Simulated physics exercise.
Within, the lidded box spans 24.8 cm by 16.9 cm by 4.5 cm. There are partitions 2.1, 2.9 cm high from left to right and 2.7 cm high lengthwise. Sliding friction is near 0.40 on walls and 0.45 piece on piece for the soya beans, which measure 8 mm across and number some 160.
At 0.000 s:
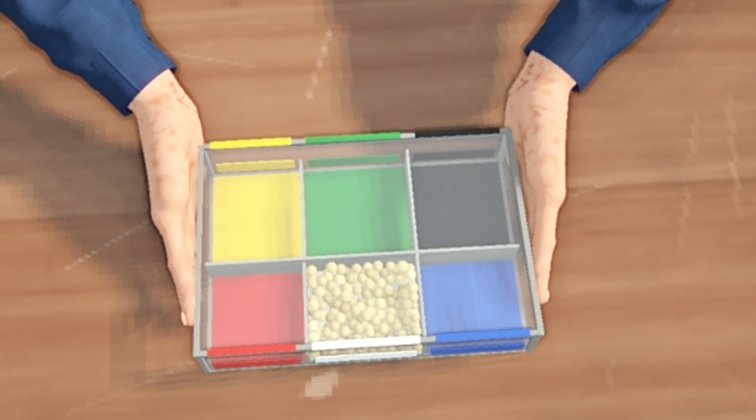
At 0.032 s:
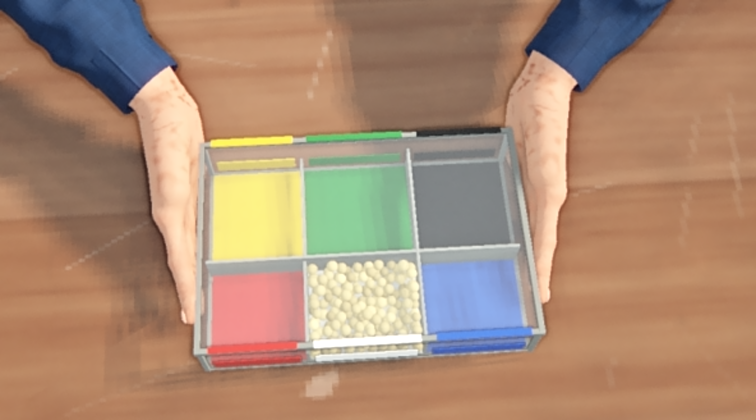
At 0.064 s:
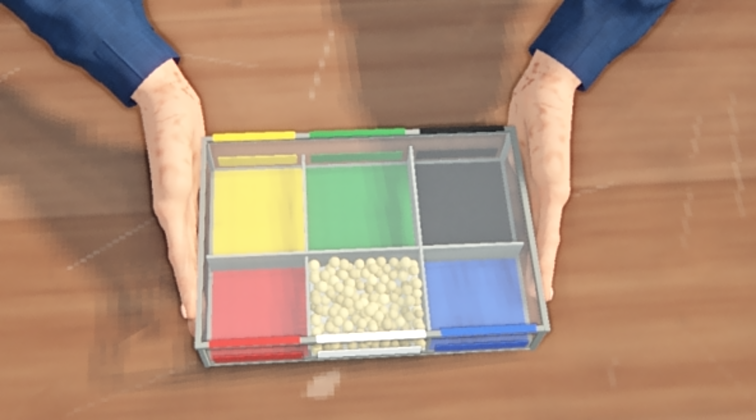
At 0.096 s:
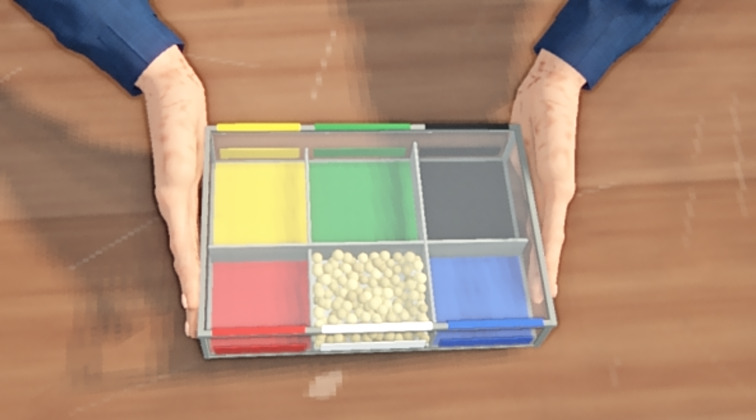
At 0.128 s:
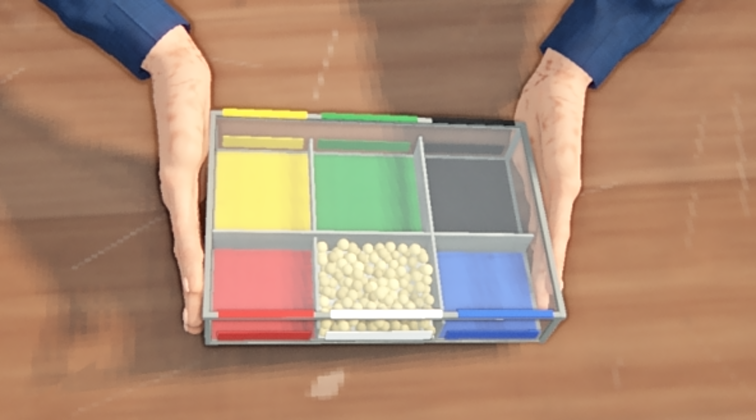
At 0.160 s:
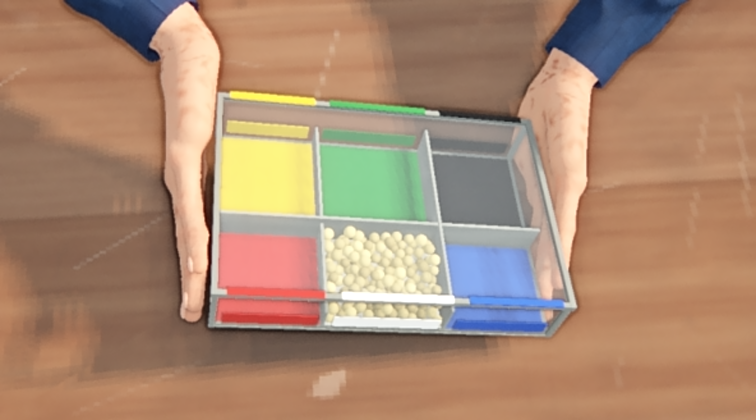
To begin with, two hands in blue sleeves hold a clear box with six coloured compartments almost level above a wooden surface, pale beads filling the white one. The hands then tilt the box slightly, raising it a little, and the lean grows while the beads stay in their compartment.
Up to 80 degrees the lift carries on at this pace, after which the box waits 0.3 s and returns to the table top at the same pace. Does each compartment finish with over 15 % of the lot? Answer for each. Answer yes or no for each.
Red compartment: No, blue compartment: No, green compartment: No, yellow compartment: No, white compartment: Yes, black compartment: Yes.
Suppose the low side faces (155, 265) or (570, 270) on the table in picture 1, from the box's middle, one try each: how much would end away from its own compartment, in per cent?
That would be close to 70 per cent and then close to 25 per cent.
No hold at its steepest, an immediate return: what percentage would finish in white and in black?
In per cent: White 50; black 30.
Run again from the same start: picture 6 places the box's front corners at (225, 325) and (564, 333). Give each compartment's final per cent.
Final shares: Red 0%, blue 25%, green 0%, yellow 0%, white 75%, black 0%.
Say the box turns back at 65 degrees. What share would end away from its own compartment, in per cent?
Some 25 per cent.
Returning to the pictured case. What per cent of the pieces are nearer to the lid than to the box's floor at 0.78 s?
I'd say around 50 percent of the pieces.
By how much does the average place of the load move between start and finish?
It shifts by roughly 9.5 cm.
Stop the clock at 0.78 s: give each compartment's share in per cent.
Red = 0, blue = 5, green = 10, yellow = 0, white = 60, black = 25 (per cent).
After 0.78 s, tilt 80 degrees; blue 5 %, green 10 %, white 60 %, black 25 %.
After 1.20 s, tilt 45 degrees; blue 5 %, green 5 %, white 35 %, black 50 %.
After 1.69 s, tilt 0 degrees; blue 5 %, green 5 %, white 35 %, black 50 %.
In the end, at 2.2 s, red 0 %, blue 5 %, green 5 %, yellow 0 %, white 35 %, black 50 %.
